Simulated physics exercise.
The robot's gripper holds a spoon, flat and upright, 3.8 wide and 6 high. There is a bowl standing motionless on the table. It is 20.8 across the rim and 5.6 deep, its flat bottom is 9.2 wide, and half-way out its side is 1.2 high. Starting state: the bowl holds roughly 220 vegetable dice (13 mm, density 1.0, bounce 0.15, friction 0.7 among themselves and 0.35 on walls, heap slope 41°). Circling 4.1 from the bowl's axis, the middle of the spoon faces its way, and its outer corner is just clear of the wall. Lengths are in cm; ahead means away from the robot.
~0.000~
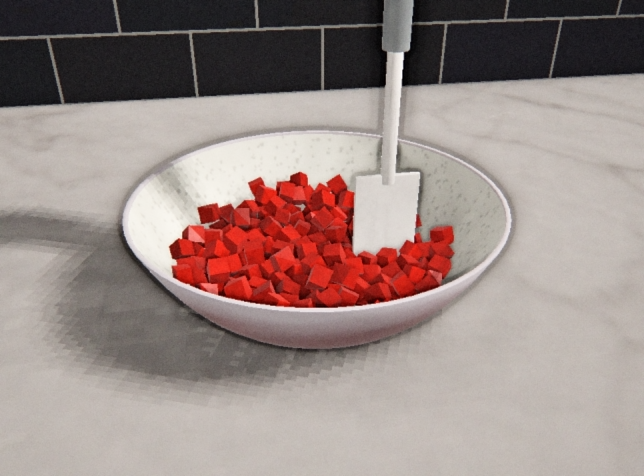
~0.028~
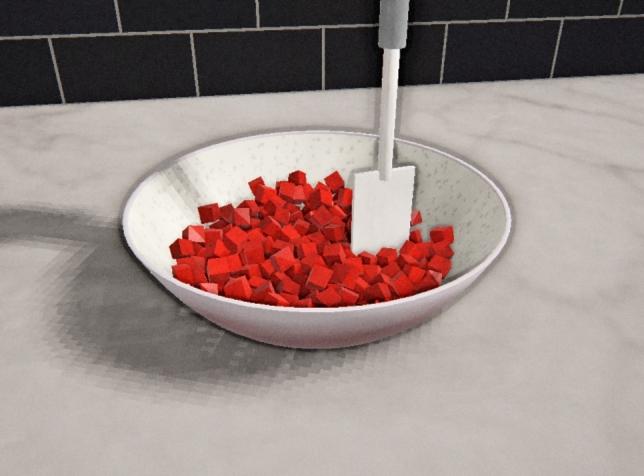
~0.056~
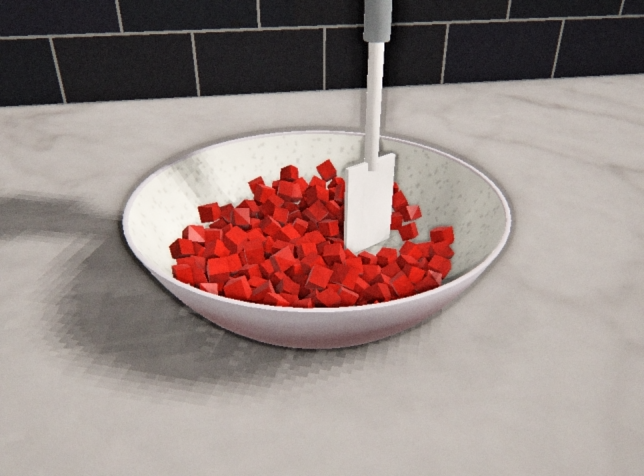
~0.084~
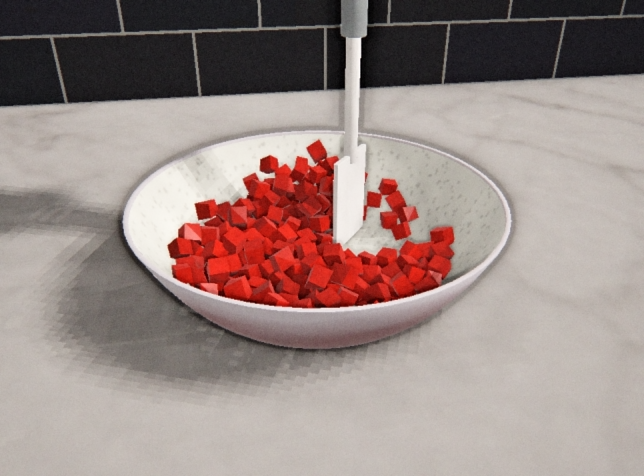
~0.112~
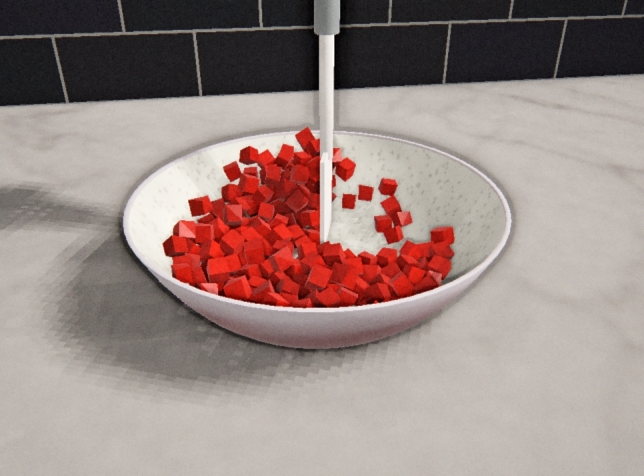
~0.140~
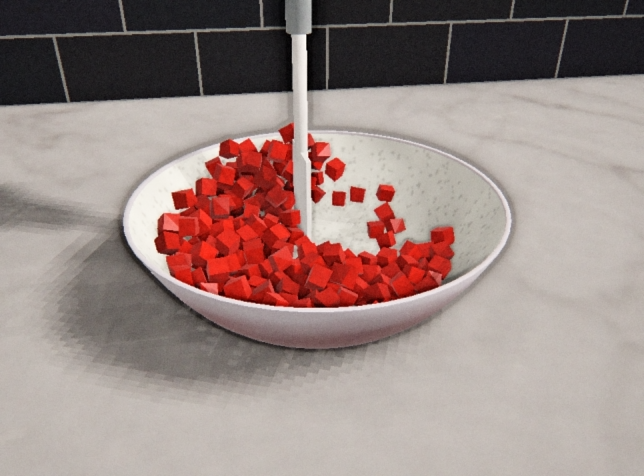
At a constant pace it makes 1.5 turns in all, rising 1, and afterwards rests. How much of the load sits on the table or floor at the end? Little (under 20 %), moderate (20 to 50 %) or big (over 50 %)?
Little.
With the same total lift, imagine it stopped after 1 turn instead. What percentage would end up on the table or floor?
Roughly 10 percent would end up there.
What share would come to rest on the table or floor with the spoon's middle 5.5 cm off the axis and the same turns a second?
Then about 35 %.
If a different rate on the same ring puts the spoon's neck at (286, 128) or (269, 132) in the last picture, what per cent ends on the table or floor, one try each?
Roughly 15 per cent on the first try and 25 per cent on the second.
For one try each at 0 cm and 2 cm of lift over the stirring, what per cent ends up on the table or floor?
Around 15 percent, then 15 percent.
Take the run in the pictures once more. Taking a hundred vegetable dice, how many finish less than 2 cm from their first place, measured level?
Result: Close to 5 per cent of the load.
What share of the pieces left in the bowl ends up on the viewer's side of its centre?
Roughly 50 percent of it.
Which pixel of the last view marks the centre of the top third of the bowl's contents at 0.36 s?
The top third is centred near (350, 283) in the last picture.
After 0.36 s, 267° round, highest piece 7 above the table; 206 in the bowl, 4 on the table or floor, 5 in flight or on the tool.
After 0.57 s, 78° round, highest piece 7 above the table; 194 in the bowl, 19 on the table or floor, 2 in flight or on the tool.
After 0.88 s, 180° round, highest piece 6 above the table; 192 in the bowl, 23 on the table or floor.
After 1.58 s, 180° round, highest piece 4 above the table; 192 in the bowl, 23 on the table or floor.
At rest, 192 in the bowl, 23 on the table or floor. That is 11 % on the table or floor.
